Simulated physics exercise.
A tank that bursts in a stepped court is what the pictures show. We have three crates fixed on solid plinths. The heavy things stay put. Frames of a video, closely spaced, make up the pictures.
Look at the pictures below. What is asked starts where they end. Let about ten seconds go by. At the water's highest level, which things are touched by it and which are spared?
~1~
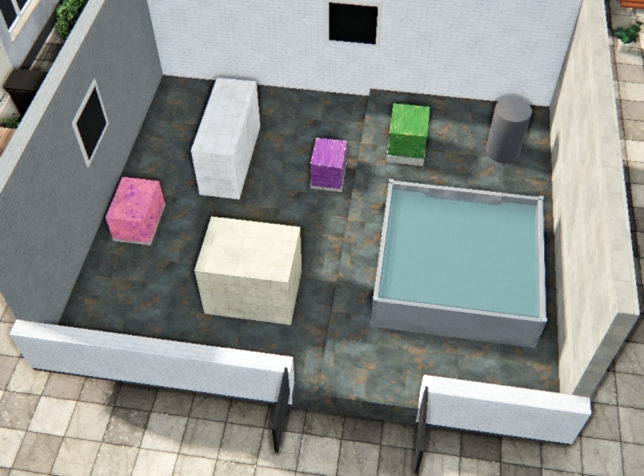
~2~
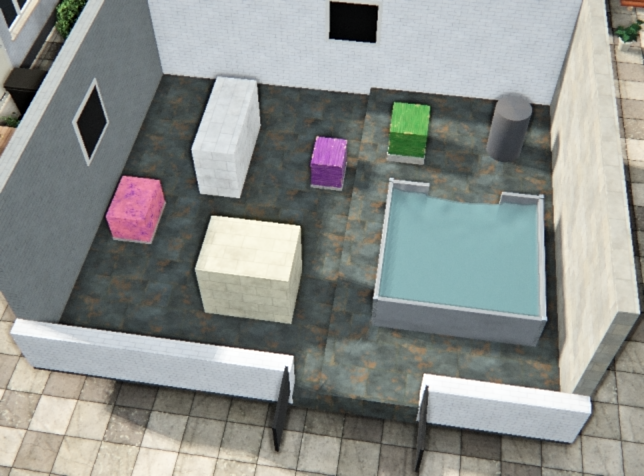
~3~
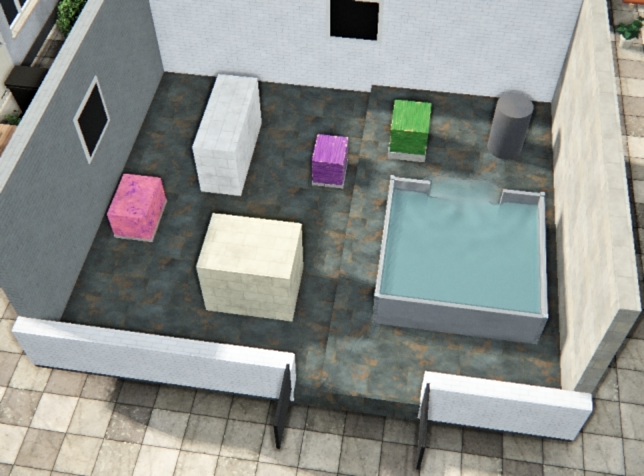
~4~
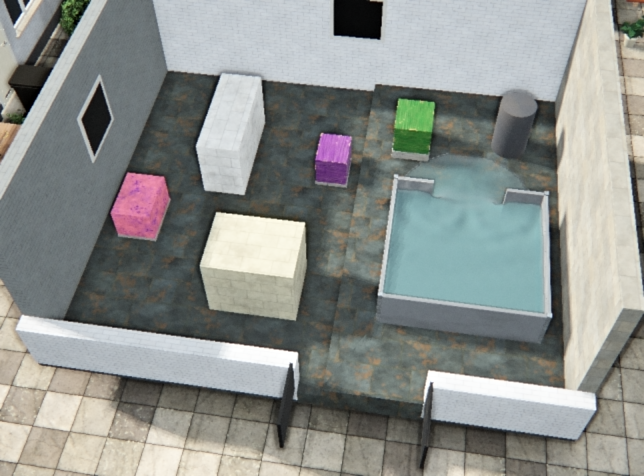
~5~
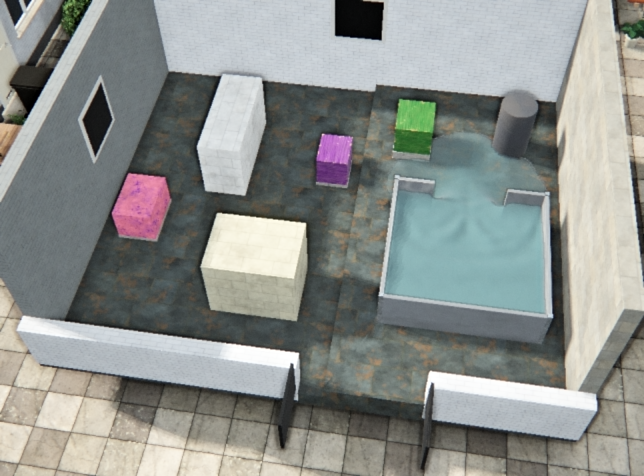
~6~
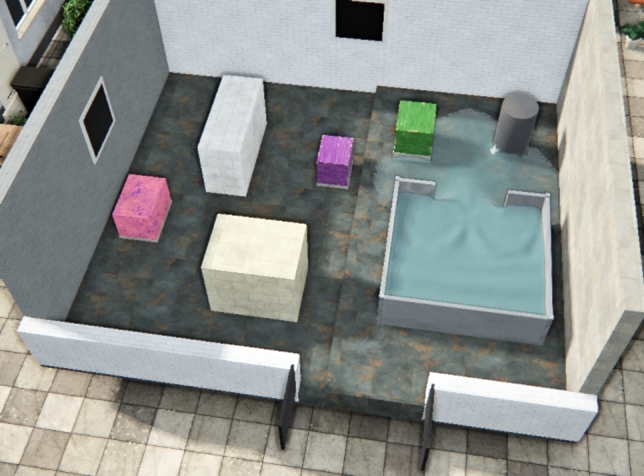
In the end the purple crate is not protected by its plinth. The green crate is not protected by its plinth. The pink crate is not protected by its plinth.
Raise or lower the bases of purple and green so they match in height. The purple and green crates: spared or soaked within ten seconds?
After the swap, purple crate is flooded while green crate is flooded.
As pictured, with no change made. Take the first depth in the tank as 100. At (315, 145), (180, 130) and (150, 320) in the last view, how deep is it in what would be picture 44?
10, 14 and 0 in a hundred, in turn.
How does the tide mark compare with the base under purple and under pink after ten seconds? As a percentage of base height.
The first comes to 310 per cent and the second to 270 per cent.
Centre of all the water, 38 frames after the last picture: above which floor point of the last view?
It's close to (404, 192).
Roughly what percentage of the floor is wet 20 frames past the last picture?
Some 45 per cent.
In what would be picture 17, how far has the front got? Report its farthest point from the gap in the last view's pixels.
I'd say at around (294, 89).
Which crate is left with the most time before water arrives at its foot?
It's the pink one.
A moment on, water covers 20 % of the floor; the purple crate water round its plinth, the green crate water round its plinth, the pink crate not reached.
Next, water covers 30 % of the floor; the purple crate water round its plinth, the green crate water round its plinth, the pink crate not reached.
Then, water covers 45 % of the floor; the purple crate water round its plinth, the green crate water round its plinth, the pink crate not reached.
Later, water covers 70 % of the floor; the purple crate water round its plinth, the green crate water round its plinth, the pink crate water round its plinth.
In the end, water covers 95 % of the floor; the purple crate was topped, the green crate was topped, the pink crate was topped.
